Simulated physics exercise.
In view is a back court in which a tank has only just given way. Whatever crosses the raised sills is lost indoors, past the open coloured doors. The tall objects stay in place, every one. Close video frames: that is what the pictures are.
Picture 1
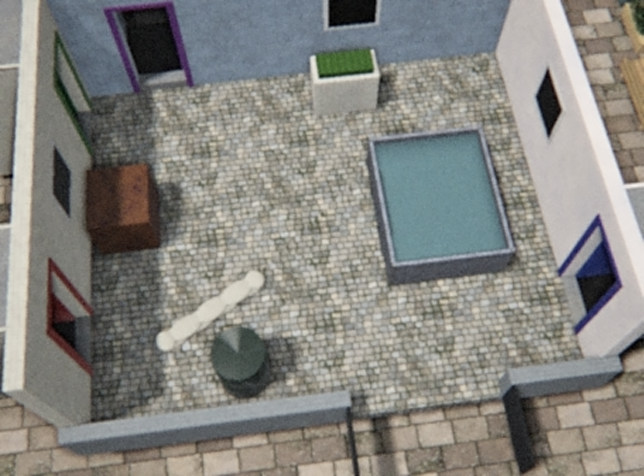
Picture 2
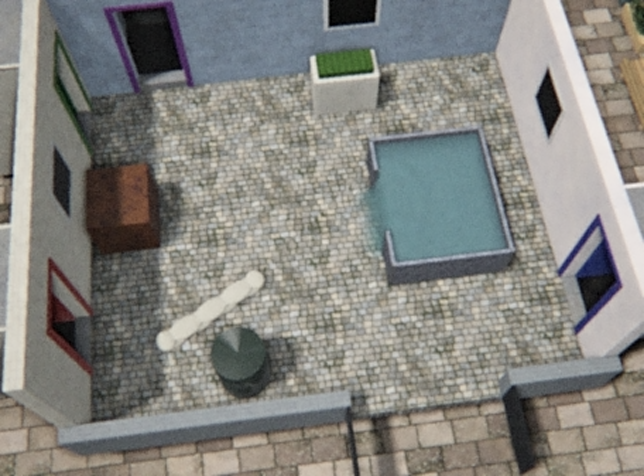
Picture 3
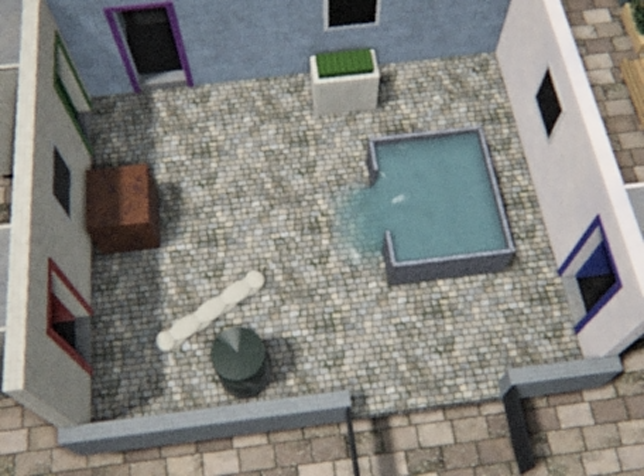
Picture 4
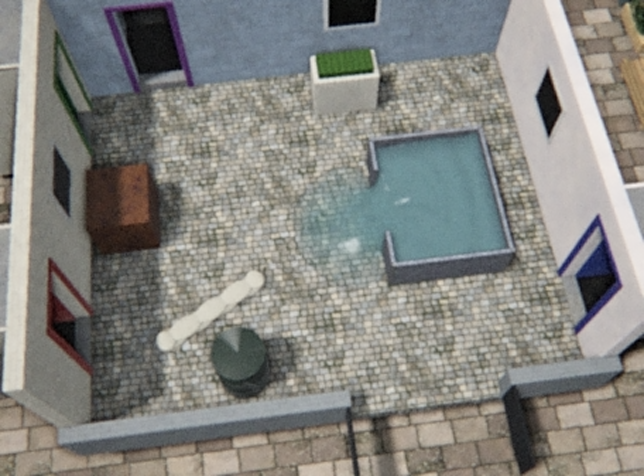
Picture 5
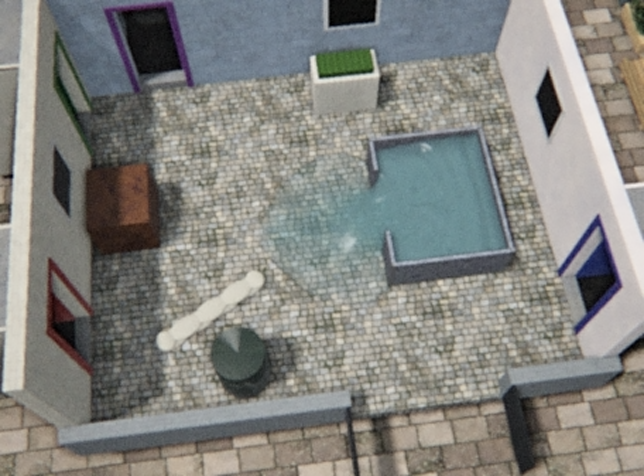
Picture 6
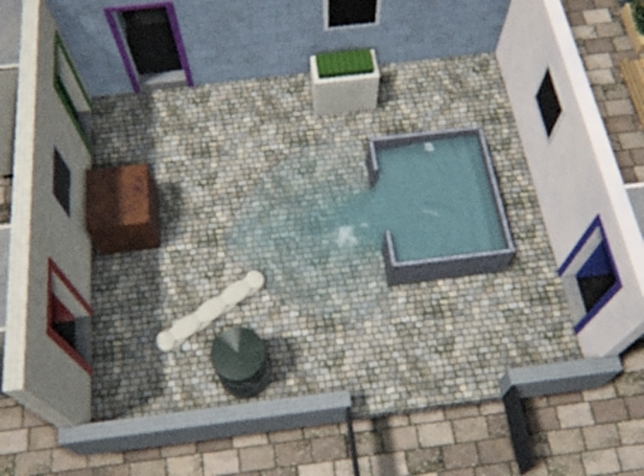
The clip shows a walled courtyard with a raised, open tank of water on the right; a gap opens in its left side, and water pours out and spreads leftward across the stone paving in a widening sheet.
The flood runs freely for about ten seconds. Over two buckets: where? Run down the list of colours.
Most likely the red door gets too much water, most likely the purple door gets two buckets or less, most likely the blue door gets two buckets or less, most likely the green door gets too much water.
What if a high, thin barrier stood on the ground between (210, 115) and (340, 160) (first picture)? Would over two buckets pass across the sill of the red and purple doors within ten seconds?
Outcome - red door: Gets past it; purple door: Never reaches it.
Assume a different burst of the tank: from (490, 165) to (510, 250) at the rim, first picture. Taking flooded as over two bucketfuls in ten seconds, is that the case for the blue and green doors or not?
The blue door ends up above, while the green door ends up above.
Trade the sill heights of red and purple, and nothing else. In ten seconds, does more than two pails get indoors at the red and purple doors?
Result: Red door comes in below; purple door ends up above the limit.
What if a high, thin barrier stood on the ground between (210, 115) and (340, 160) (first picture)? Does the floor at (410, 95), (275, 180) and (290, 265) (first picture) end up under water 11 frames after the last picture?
Log, spots one to three: Spared; swamped; swamped.
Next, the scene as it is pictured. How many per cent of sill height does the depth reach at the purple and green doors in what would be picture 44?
Near 60 per cent and 340 per cent, respectively.
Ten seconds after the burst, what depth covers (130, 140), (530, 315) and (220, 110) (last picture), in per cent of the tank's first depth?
Readings in order: Around 12, 2 and 12 %.
A moment on, water covers 30 % of the floor; the red door not reached, the purple door not reached, the blue door not reached, the green door not reached.
Next, water covers 50 % of the floor; the red door under two buckets in, the purple door not reached, the blue door not reached, the green door wet at the sill, nothing in.
Then, water covers 55 % of the floor; the red door over two buckets in, the purple door wet at the sill, nothing in, the blue door not reached, the green door far over two buckets in.
Later, water covers 60 % of the floor; the red door far over two buckets in, the purple door wet at the sill, nothing in, the blue door not reached, the green door far over two buckets in.
In the end, water covers 85 % of the floor; the red door far over two buckets in, the purple door wet at the sill, nothing in, the blue door not reached, the green door far over two buckets in.
